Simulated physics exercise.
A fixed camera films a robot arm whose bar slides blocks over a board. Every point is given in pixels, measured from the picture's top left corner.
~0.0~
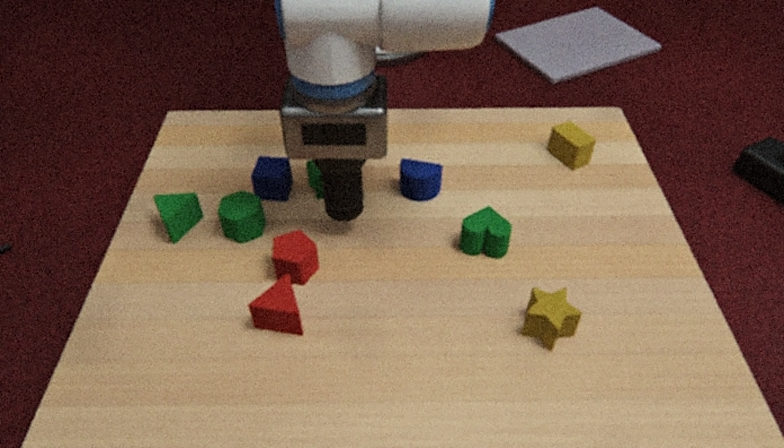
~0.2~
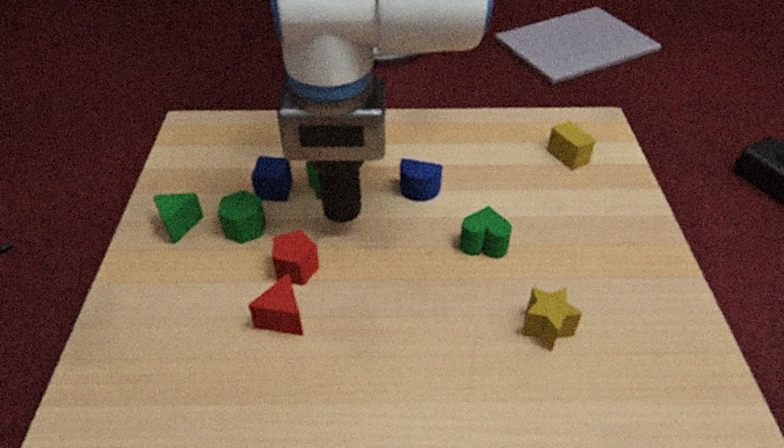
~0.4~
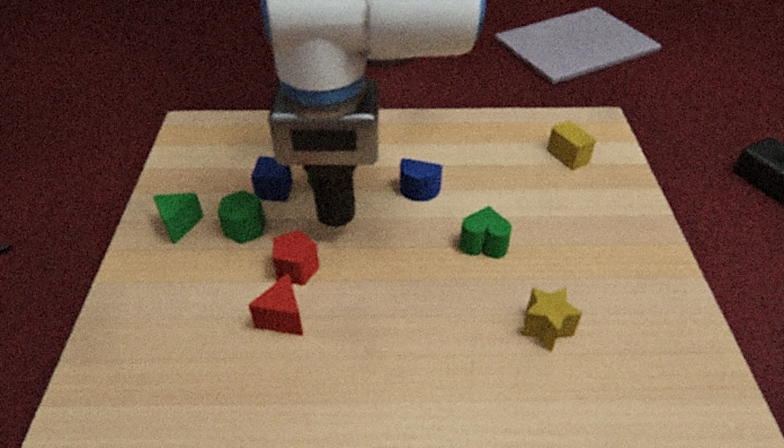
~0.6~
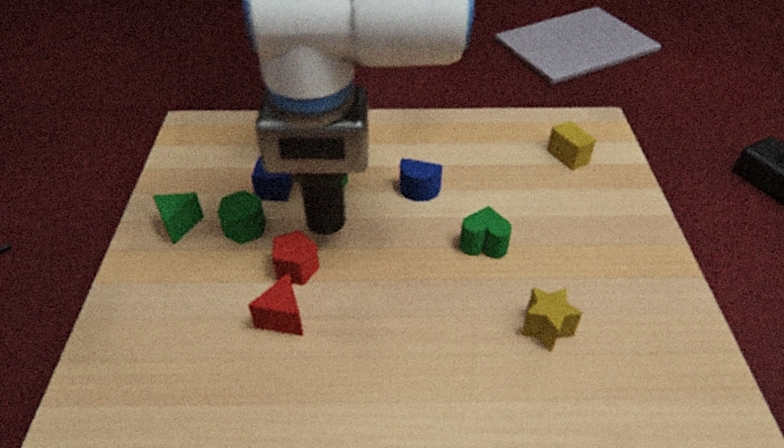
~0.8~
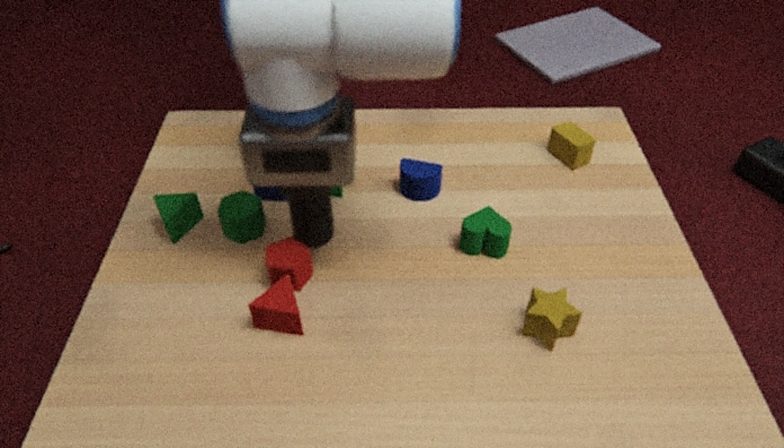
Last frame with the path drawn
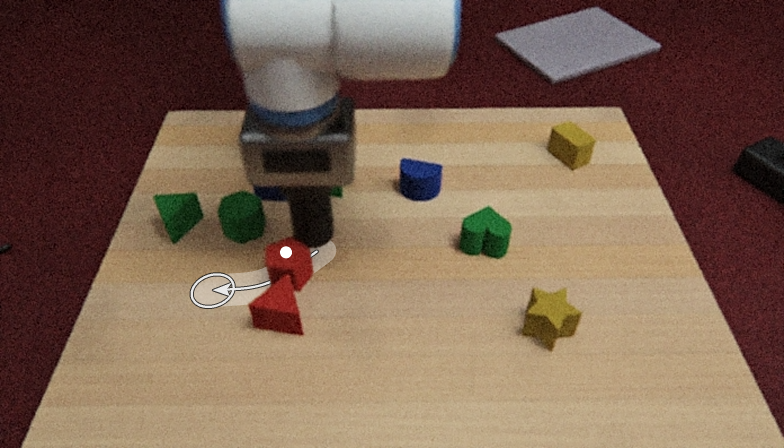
On a wooden board scattered with red, green, blue and yellow blocks, a robot arm moves its dark bar slowly toward the lower left, then nudges the red pentagonal block slightly, while the other blocks stay still.
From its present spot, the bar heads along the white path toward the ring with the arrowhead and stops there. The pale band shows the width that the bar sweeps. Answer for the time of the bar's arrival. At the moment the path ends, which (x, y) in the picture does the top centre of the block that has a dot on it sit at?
Somewhere near (234, 299).
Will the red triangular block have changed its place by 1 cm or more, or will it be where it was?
Once the bar is done, the red triangular block is in a new spot.
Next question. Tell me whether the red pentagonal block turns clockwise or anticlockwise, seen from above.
Looking down, it rotates anti-clockwise.
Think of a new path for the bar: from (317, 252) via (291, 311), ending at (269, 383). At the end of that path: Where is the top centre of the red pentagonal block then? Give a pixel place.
Near (239, 296).
Drawn move, from (317, 252) over (288, 272) and (252, 287) to (213, 290); the dot is on the red pentagonal block.
The first path, step by step. One third of the way, bar (284, 255); red triangular block (277, 305); red pentagonal block (260, 278), turned 25° anticlockwise.
Two thirds of the way, bar (248, 270); red triangular block (277, 308); red pentagonal block (235, 298), turned 50° anticlockwise.
At the end, bar (207, 273); green six-sided block still; red triangular block (277, 308); red pentagonal block (234, 299), turned 55° anticlockwise.
